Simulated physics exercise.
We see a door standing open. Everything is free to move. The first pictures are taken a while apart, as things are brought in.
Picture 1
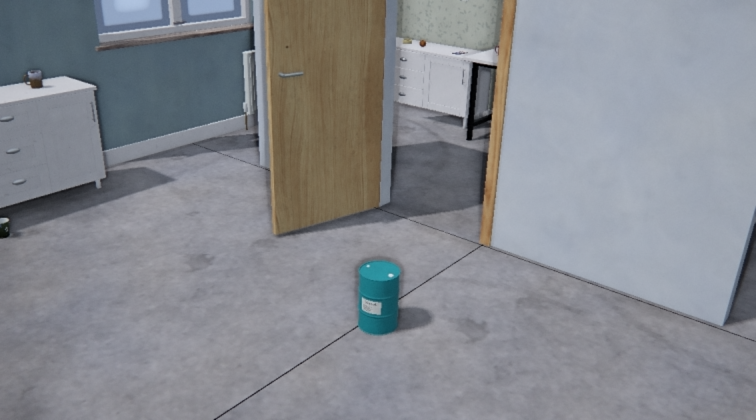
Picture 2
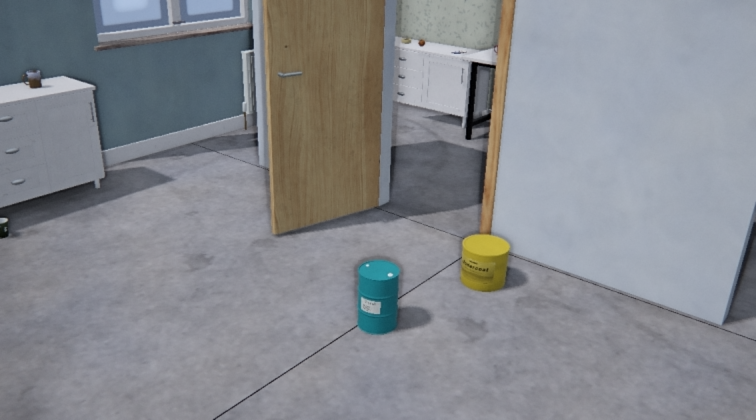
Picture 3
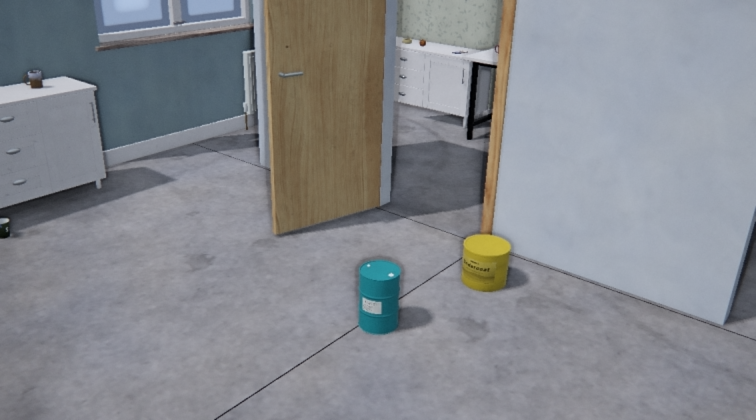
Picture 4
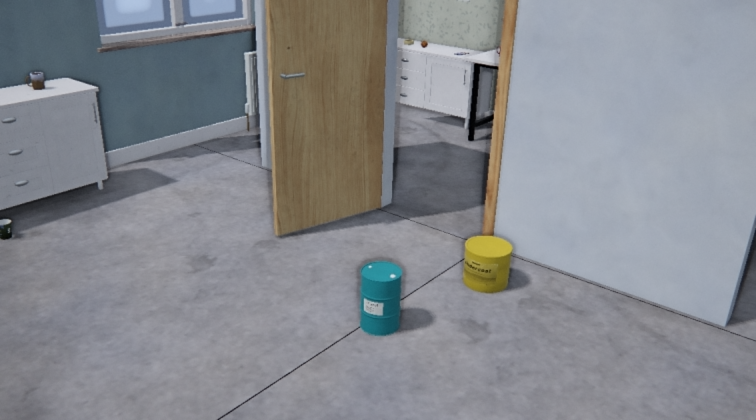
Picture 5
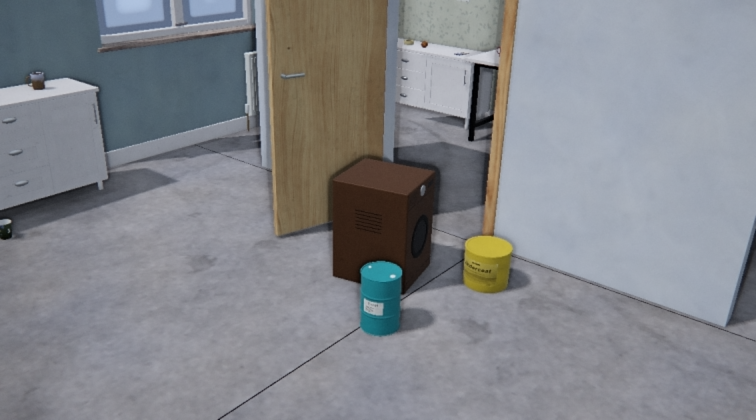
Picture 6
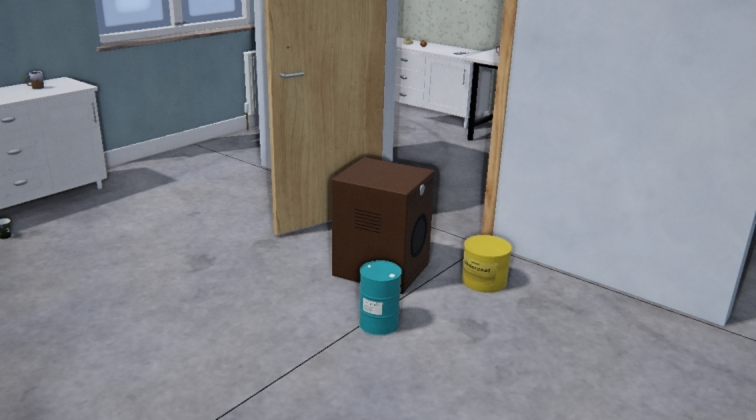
In a grey-floored room with a wooden door standing wide open, a turquoise canister sits alone near the doorway. A yellow pail then appears to its right by the door frame, and later a brown appliance appears just behind the canister, while the door and the objects stay still.
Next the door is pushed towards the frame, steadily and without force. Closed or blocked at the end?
The door stops short.
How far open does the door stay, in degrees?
Some 60° open.
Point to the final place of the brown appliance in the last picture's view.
Around (391, 225).
Then, 0.40 s on from there, open by 89°.
Then, 0.60 s on from there, open by 73°.
Then, 0.80 s on from there, open by 63°; brown appliance shifted a little near (388, 225).
In the end, open by 62°; all 3 unmoved. At the end, from the last picture's camera, brown appliance near (391, 225).
